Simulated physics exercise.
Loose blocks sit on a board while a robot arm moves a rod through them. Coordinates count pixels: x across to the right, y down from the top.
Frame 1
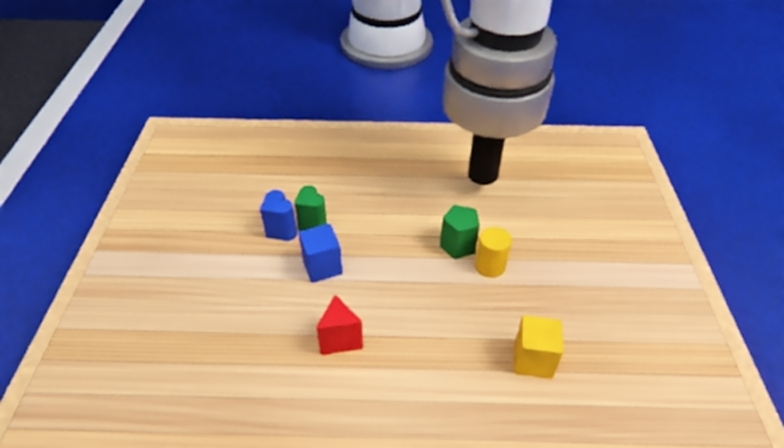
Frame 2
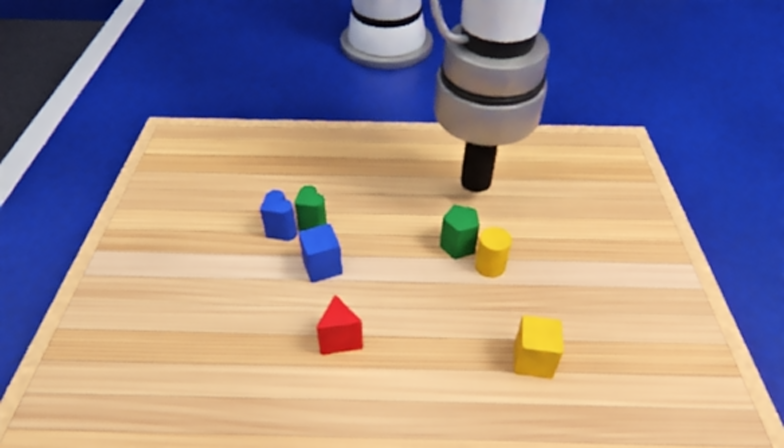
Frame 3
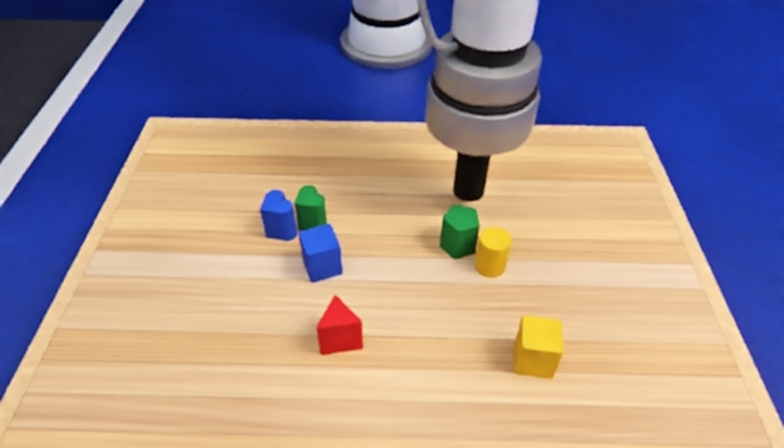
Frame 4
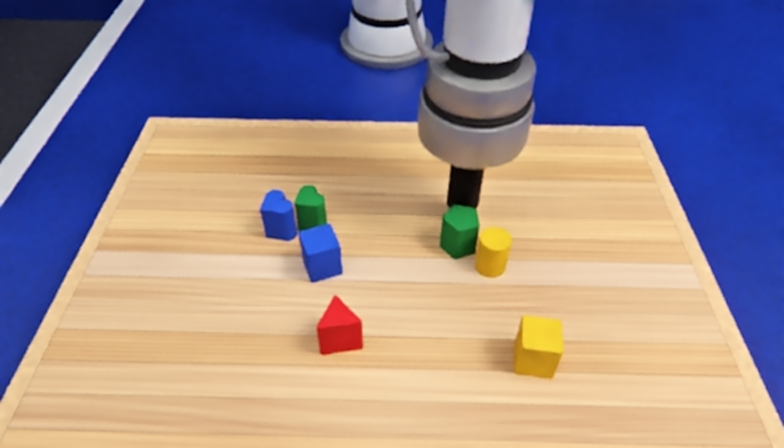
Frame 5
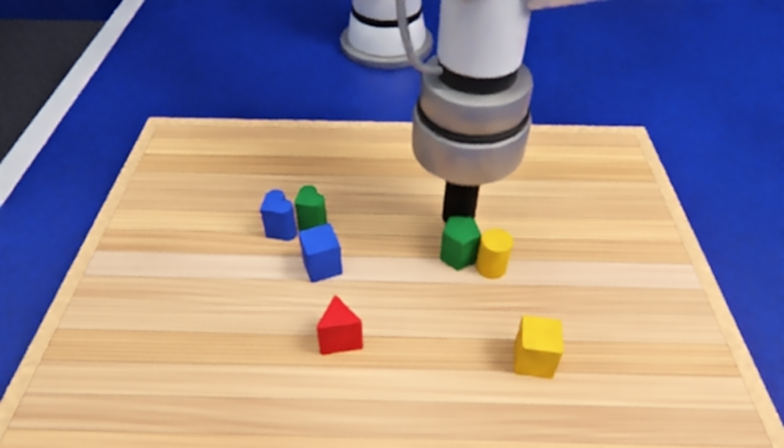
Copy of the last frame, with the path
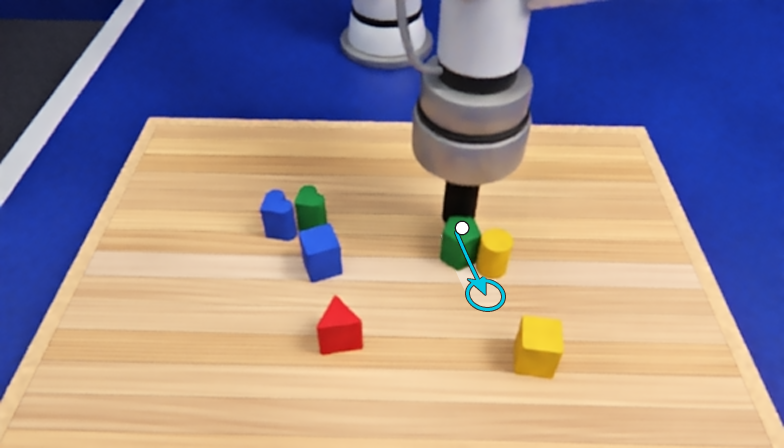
The robot arm moved its black rod slightly left and toward the viewer over a wooden board of colored blocks, then nudged the green pentagonal block a little way forward beside the yellow round one.
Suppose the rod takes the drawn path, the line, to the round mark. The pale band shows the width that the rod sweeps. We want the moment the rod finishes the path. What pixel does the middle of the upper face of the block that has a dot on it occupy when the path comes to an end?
The answer is (469, 289).
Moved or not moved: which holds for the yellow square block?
Left in place.
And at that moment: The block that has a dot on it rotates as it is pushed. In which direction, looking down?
Seen from above, its turn is clockwise.
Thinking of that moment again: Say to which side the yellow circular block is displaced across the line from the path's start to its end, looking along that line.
It slides leftward.
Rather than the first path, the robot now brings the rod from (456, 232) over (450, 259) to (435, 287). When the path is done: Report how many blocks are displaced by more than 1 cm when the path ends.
One block shifts.
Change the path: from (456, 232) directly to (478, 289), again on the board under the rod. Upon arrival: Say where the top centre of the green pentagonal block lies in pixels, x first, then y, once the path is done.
The answer is (470, 288).
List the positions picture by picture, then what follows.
The first picture shows lower end of the rod (483, 175), tops of blocks, green pentagonal block (462, 217), yellow circular block (496, 238), yellow square block (543, 333).
The second picture shows rod (476, 182), blocks as before.
The third picture shows rod (469, 191), blocks as before.
The fourth picture shows rod (463, 203), blocks as before.
The fifth picture shows rod (458, 218), green pentagonal block (462, 228), yellow circular block (497, 239), yellow square block (543, 333).
The drawn path runs from (456, 232) to (485, 295); the dot is on the green pentagonal block.
What follows on the original path. Halfway along, rod (472, 248); green pentagonal block (468, 261), turned 25° clockwise; yellow circular block (507, 247).
At the end, rod (488, 280); green pentagonal block (469, 289), turned 50° clockwise; yellow circular block (526, 262); yellow square block not moved.
